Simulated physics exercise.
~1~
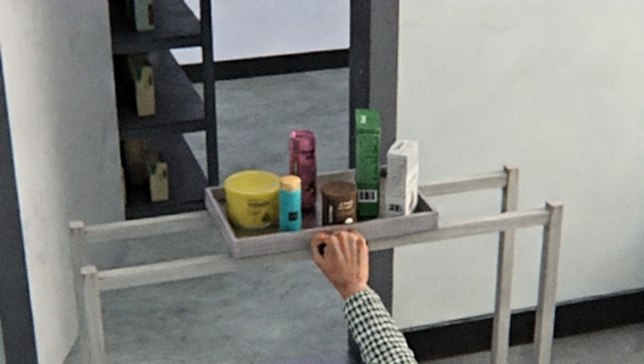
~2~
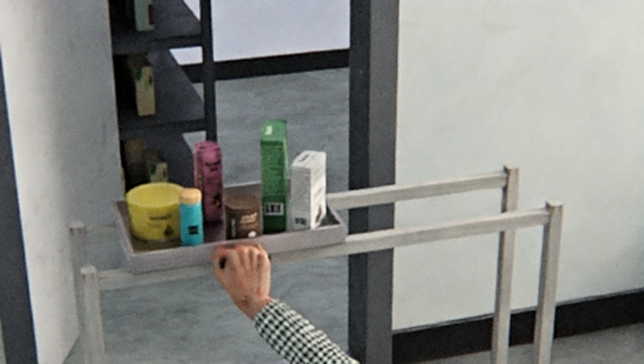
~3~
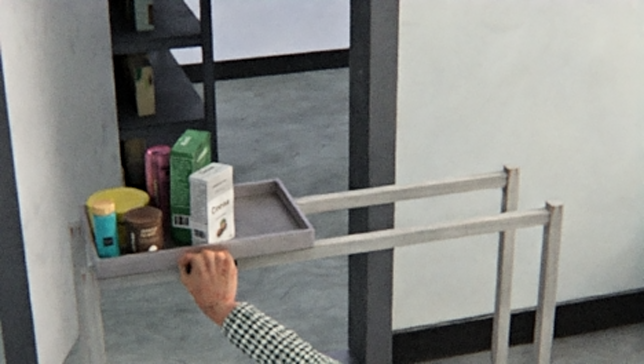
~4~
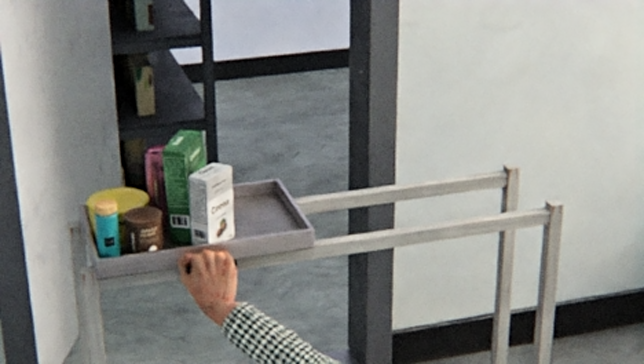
A hand in a checked sleeve pushed a grey tray of containers leftward along two rails until it stopped at the left end, where the items slid and bunched up on its left side, the green packet and white packet still standing upright.
